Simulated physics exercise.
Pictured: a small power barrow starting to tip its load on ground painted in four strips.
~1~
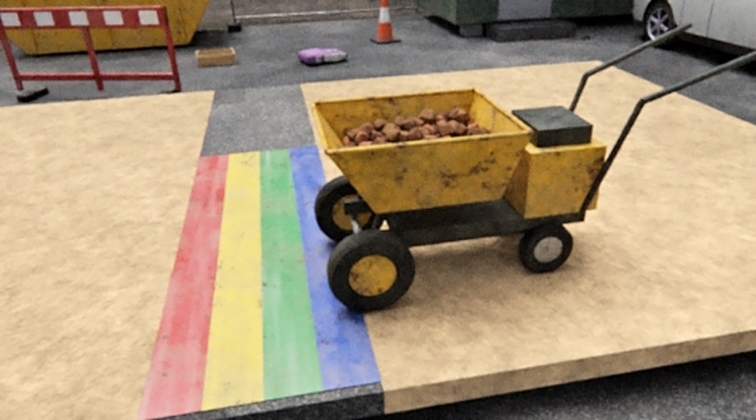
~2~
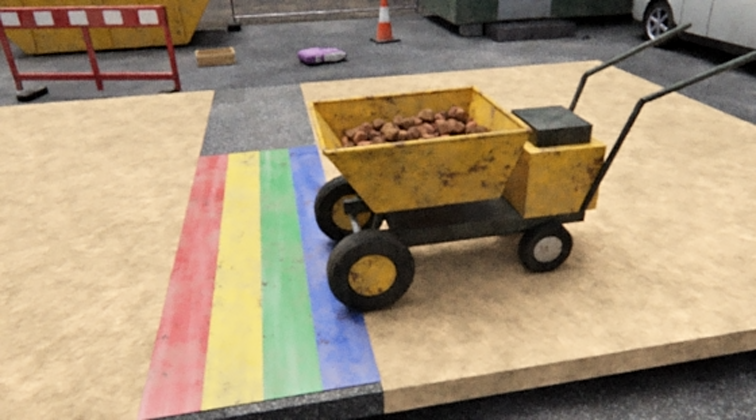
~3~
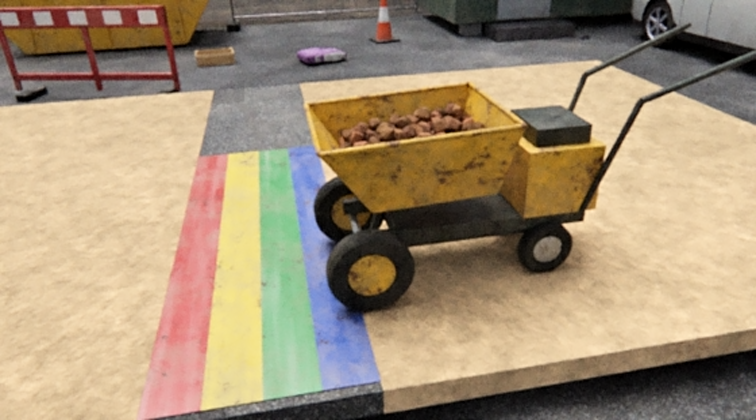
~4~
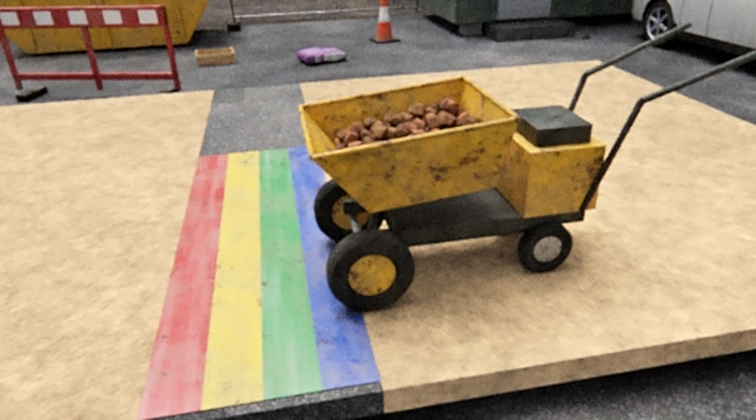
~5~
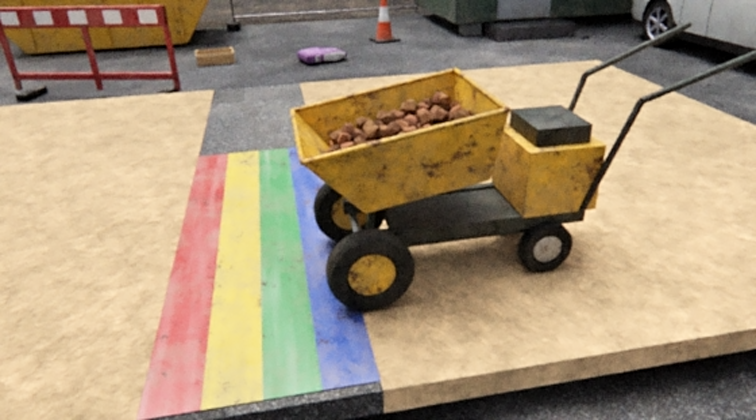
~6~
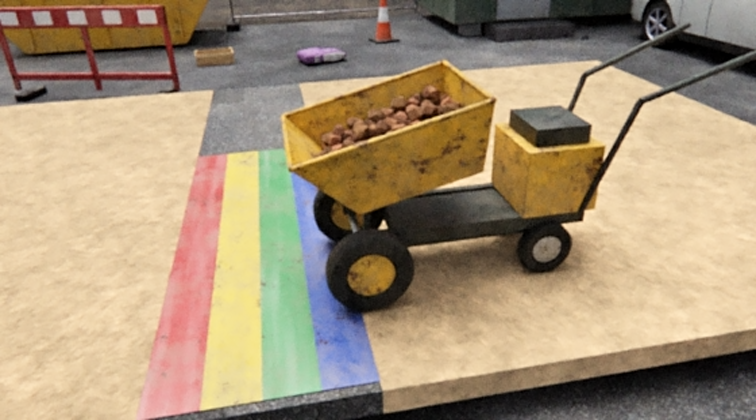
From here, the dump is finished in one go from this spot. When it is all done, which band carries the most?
The red band carries the most.
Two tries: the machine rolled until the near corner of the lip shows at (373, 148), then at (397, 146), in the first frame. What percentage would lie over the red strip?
You'd get around 20 in a hundred, then 10 in a hundred.
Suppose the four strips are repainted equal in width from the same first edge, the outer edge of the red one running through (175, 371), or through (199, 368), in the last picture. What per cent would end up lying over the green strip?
Shares in turn: 0 %; 0 %.
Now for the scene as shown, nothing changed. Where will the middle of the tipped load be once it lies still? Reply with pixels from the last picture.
Somewhere around (190, 282) in the final view.
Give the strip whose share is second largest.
The next one is the strip in yellow.
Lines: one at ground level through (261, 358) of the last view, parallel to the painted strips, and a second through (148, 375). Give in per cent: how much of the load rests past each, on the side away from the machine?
Near 80 % and 20 %.
Shortly afterwards, skip tipped steeply; the whole lot in the skip.
Next, skip tipped right over; all but a few in the skip; only a few over the yellow strip; a little over the red strip; only a few falling.
Some moments later, skip tipped right over; near a third in the skip; a little over the yellow strip; near a third over the red strip; near a quarter off the paint.
In the end, skip tipped right over; near a quarter in the skip; none at all over the blue strip; none at all over the green strip; near a quarter over the yellow strip; near a third over the red strip; near a quarter off the paint.
